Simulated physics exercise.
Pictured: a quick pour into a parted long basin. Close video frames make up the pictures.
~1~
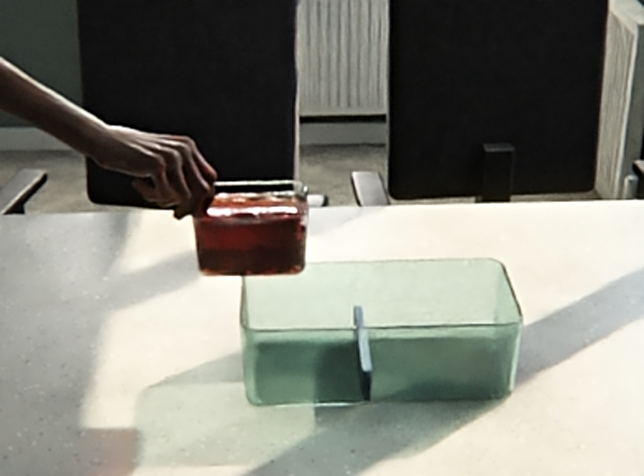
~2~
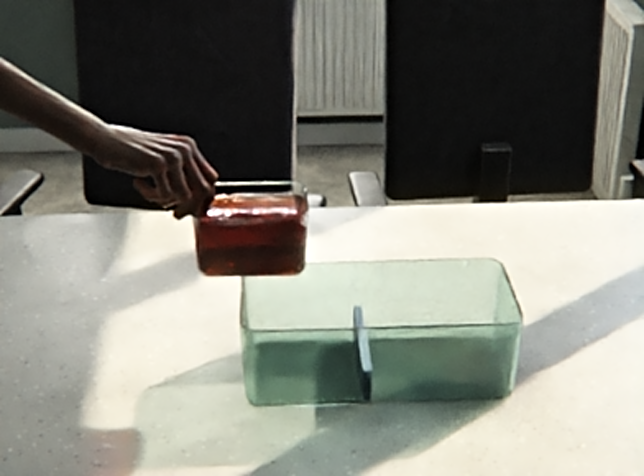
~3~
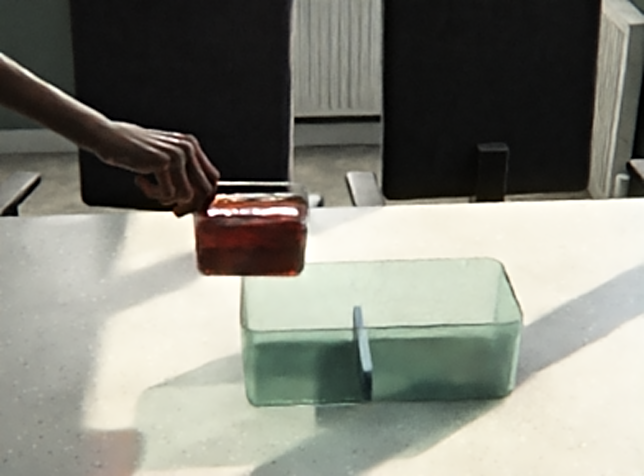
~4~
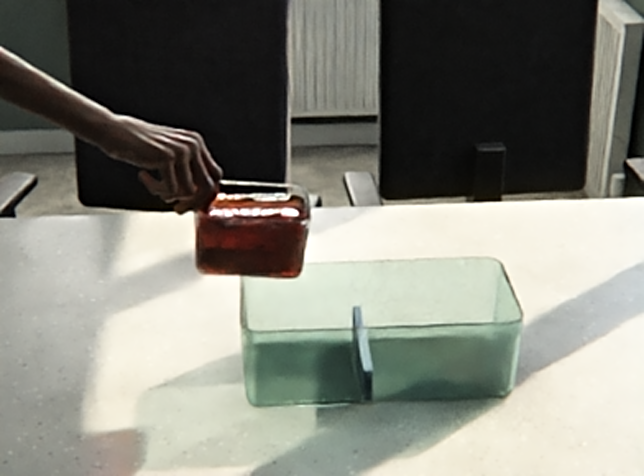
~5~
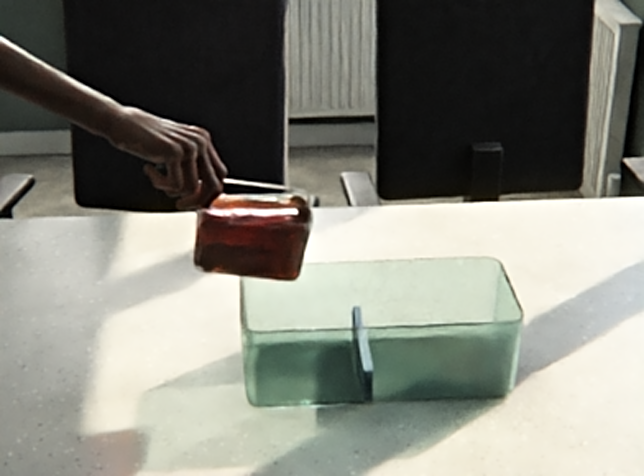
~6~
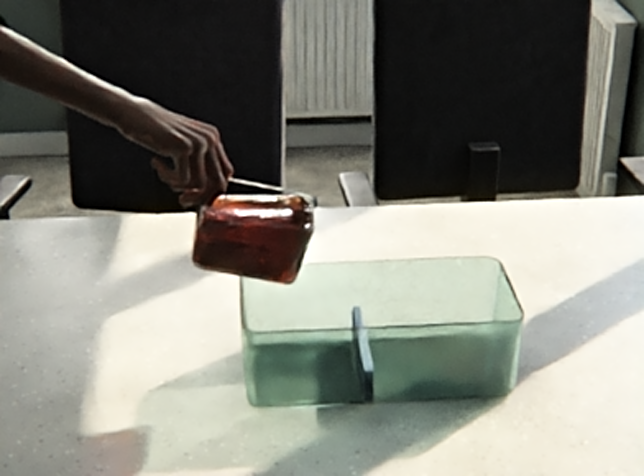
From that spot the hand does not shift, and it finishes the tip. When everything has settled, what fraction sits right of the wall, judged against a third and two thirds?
It settles with between one third and two thirds on the right.
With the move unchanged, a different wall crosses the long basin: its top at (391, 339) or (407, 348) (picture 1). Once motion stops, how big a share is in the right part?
First some 5, then 20 per cent.
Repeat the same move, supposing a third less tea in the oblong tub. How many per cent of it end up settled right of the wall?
Roughly 10 in a hundred.
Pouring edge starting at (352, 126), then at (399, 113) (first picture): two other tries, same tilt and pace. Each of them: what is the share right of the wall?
The first gives 95 %, the second 95 %.
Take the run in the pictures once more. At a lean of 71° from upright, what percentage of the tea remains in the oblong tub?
Roughly 50 %.
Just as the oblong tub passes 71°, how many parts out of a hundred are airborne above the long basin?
About 25 per cent.
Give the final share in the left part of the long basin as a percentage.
Close to 55 in a hundred.
A moment on, the oblong tub is tipped part way and 52 per cent is still to pour, 8 is left of the wall and 13 right of it.
Next, the oblong tub is tipped on its side and 11 per cent is still to pour, 42 is left of the wall and 43 right of it.
Then the oblong tub is tipped on its side and 2 per cent is still to pour, 53 is left of the wall and 44 right of it.
Later the oblong tub is tipped on its side and 0 per cent is still to pour, 56 is left of the wall and 44 right of it.
Finally, 56 per cent lies left of the wall, 44 right of it and 1 outside.
